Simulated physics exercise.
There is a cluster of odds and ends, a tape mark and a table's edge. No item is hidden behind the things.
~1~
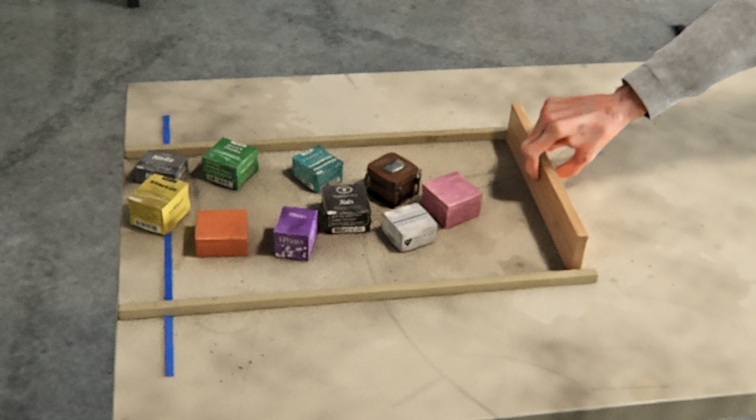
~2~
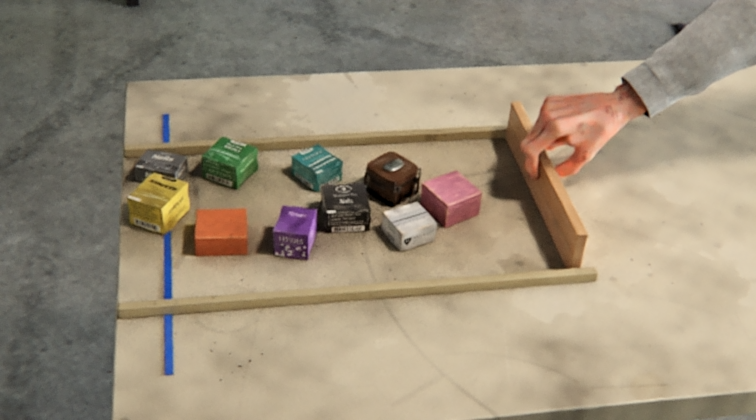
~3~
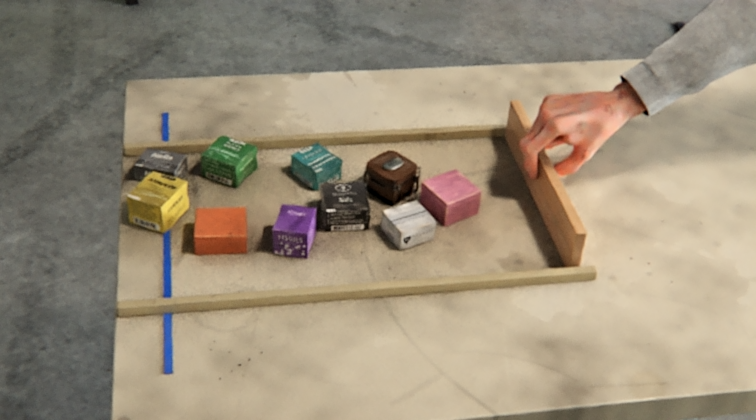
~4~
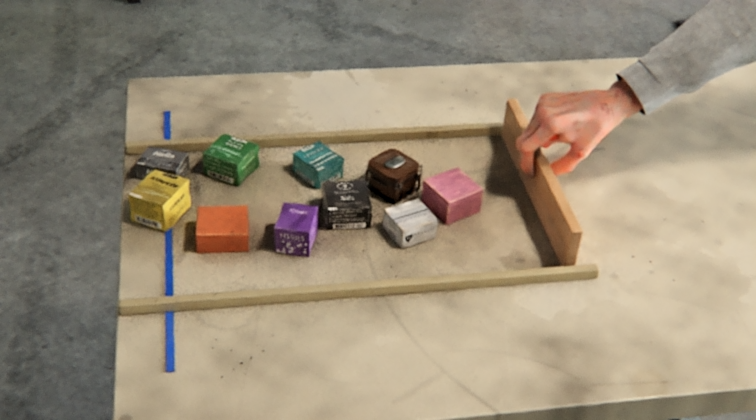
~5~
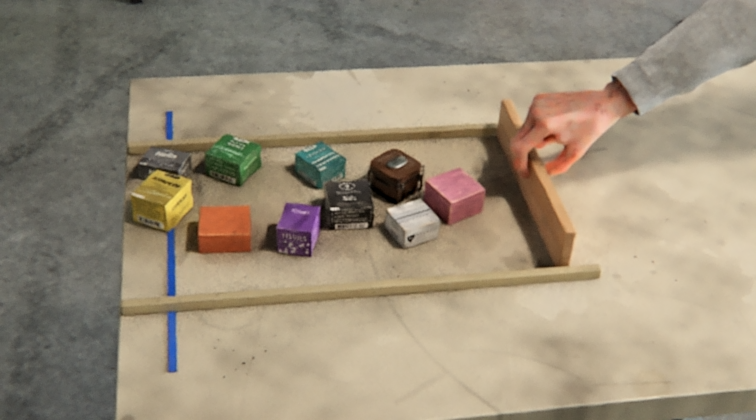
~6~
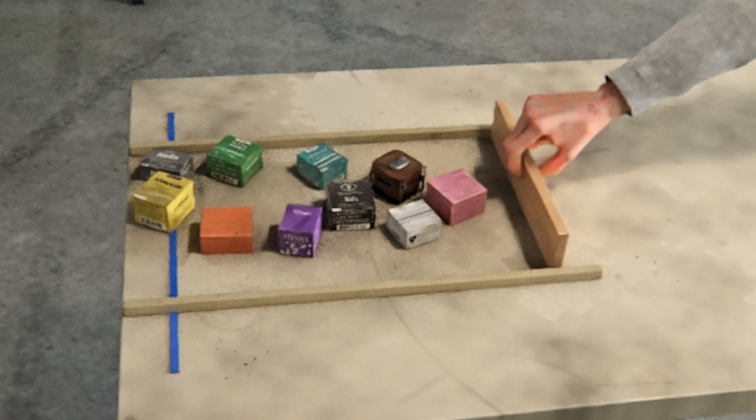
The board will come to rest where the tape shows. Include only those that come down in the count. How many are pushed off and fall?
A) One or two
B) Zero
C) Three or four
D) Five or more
(D) Five or more.
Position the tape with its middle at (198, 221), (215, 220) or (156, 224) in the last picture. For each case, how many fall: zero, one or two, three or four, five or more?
Lab note - tapes per position, in order: Either three or four; either three or four; five or over.
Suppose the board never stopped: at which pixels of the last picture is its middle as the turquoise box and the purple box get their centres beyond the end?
Near (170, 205), then near (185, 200).
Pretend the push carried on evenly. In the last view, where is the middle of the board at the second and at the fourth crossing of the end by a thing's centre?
For the first, roughly (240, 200); for the next, roughly (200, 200).
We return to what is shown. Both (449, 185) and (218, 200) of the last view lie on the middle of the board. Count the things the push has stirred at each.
First position 3; second position 10.
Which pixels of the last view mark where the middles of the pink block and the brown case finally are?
Pink block: About (149, 213); brown case: About (151, 180).
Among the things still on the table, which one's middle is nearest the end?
It's the turquoise box.
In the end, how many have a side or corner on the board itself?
Looks like 3 of them, all told.
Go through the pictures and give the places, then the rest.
The first picture shows yellow box (160, 204); grey box (162, 170); orange block (222, 233); board (543, 183); tape (168, 226).
The second picture shows grey box (162, 169); white box (409, 226).
The third picture shows orange block (221, 230); pink block (450, 197).
The fourth picture shows yellow box (160, 200); turquoise box (318, 165).
The fifth picture shows grey box (165, 166); purple box (299, 229).
The sixth picture shows yellow box (164, 202); grey box (167, 168); orange block (227, 230); board (526, 180); tape (173, 223).
Soon after, none off yet; yellow box at rest near (164, 202); grey box at rest near (167, 168); orange block at rest near (227, 230).
Then, none off yet; yellow box at rest near (164, 202); grey box at rest near (167, 168); orange block moved a little near (204, 232).
Further on, one off so far; yellow box moved about its own width near (133, 192); grey box falling near (97, 303); orange block moved well along near (118, 232).
At rest, the number that fall off is five or more; fallen, black box, purple box, green box, orange block, grey box and yellow box.
